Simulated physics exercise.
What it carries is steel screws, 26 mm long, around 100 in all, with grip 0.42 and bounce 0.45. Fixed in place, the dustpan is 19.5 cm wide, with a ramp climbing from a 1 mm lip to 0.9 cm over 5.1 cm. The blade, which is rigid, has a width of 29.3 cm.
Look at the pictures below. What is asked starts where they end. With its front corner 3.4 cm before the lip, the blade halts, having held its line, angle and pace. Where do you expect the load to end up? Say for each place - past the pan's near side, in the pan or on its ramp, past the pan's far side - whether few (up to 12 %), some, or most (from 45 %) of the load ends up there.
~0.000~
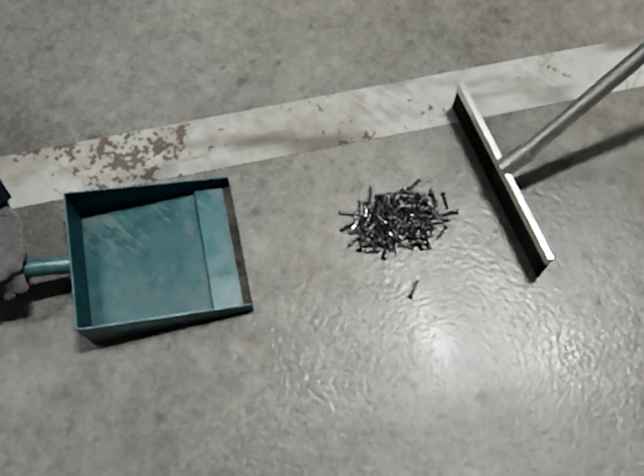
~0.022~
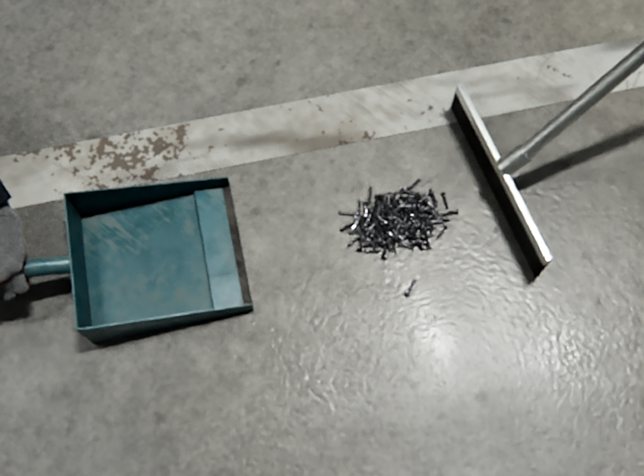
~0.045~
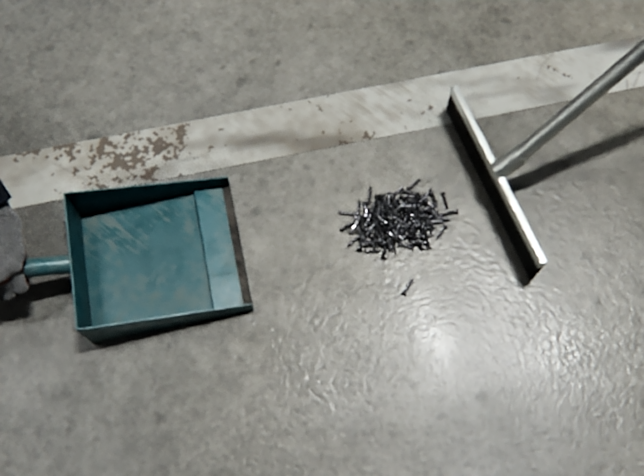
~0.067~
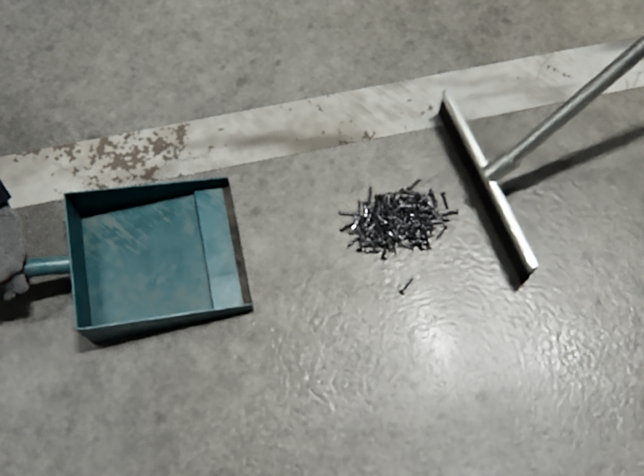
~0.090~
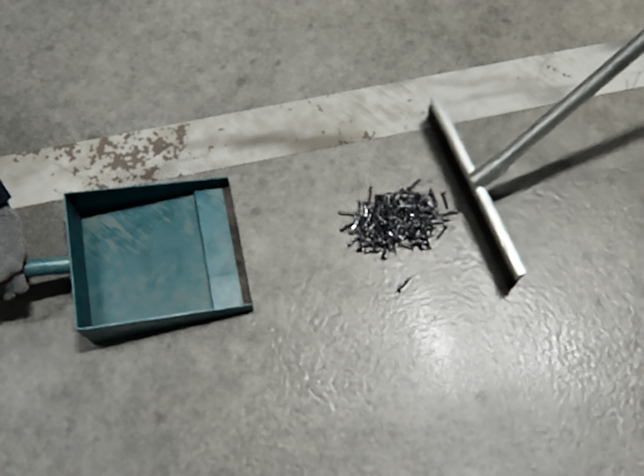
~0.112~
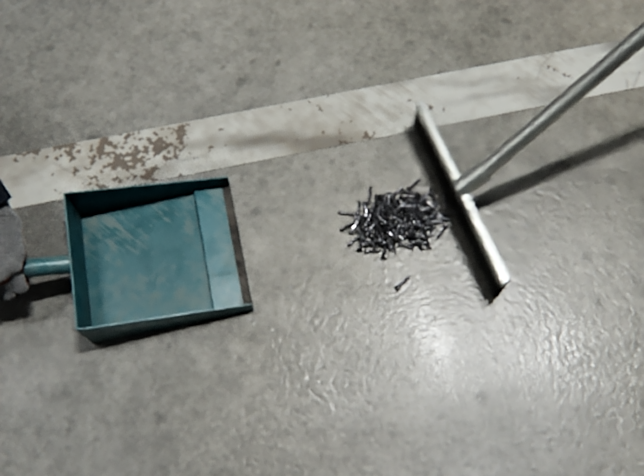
Near side: Some, pan: Most, far side: Few.
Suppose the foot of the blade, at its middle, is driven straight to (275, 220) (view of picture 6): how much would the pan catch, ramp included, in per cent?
Close to 70 in a hundred.
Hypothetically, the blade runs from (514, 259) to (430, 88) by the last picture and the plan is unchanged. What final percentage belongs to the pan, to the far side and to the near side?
You'd see pan at 15, far at 0 and near at 5.
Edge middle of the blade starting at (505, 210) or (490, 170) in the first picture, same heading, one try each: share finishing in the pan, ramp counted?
The two tries give some 55 % and some 50 %.
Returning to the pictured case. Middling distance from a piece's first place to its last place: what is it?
I'd put it near 28 cm.
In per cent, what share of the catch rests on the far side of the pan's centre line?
Share: Approx. 10 %.
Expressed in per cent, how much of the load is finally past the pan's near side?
Roughly 20 in a hundred come to rest there.
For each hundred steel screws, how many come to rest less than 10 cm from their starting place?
Close to 0 per cent of it.
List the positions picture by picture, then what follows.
The first picture shows blade from (548, 260) to (461, 89), moved 0.0 cm, 0 of the pieces shifted so far; middle of the pieces at (400, 218); pan at (150, 263).
The second picture shows blade from (546, 261) to (459, 90), moved 0.3 cm, 0 of the pieces shifted so far; middle of the pieces at (400, 218).
The third picture shows blade from (541, 264) to (454, 92), moved 1.1 cm, 1 of the pieces shifted so far; middle of the pieces at (400, 218).
The fourth picture shows blade from (532, 268) to (446, 96), moved 2.5 cm, 1 of the pieces shifted so far; middle of the pieces at (400, 218).
The fifth picture shows blade from (519, 274) to (434, 101), moved 4.5 cm, 1 of the pieces shifted so far; middle of the pieces at (400, 218).
The sixth picture shows blade from (504, 282) to (420, 107), moved 6.9 cm, 1 of the pieces shifted so far; middle of the pieces at (400, 218); pan at (150, 263). The blade's pace is about 1.11 m/s, heading 14 degrees towards the viewer's side.
After 0.24 s, middle of the blade 17 cm from the lip; 0 % over the lip, far side 0 %, near side 5 %.
After 0.33 s, middle of the blade 8 cm from the lip; 0 % over the lip, far side 0 %, near side 10 %.
After 0.55 s, middle of the blade 5 cm from the lip; 60 % over the lip, far side 0 %, near side 20 %.
At rest (1.6 s), near side 20 %, pan 55 %, far side 0 %, in front of the lip or behind the blade 25 %.
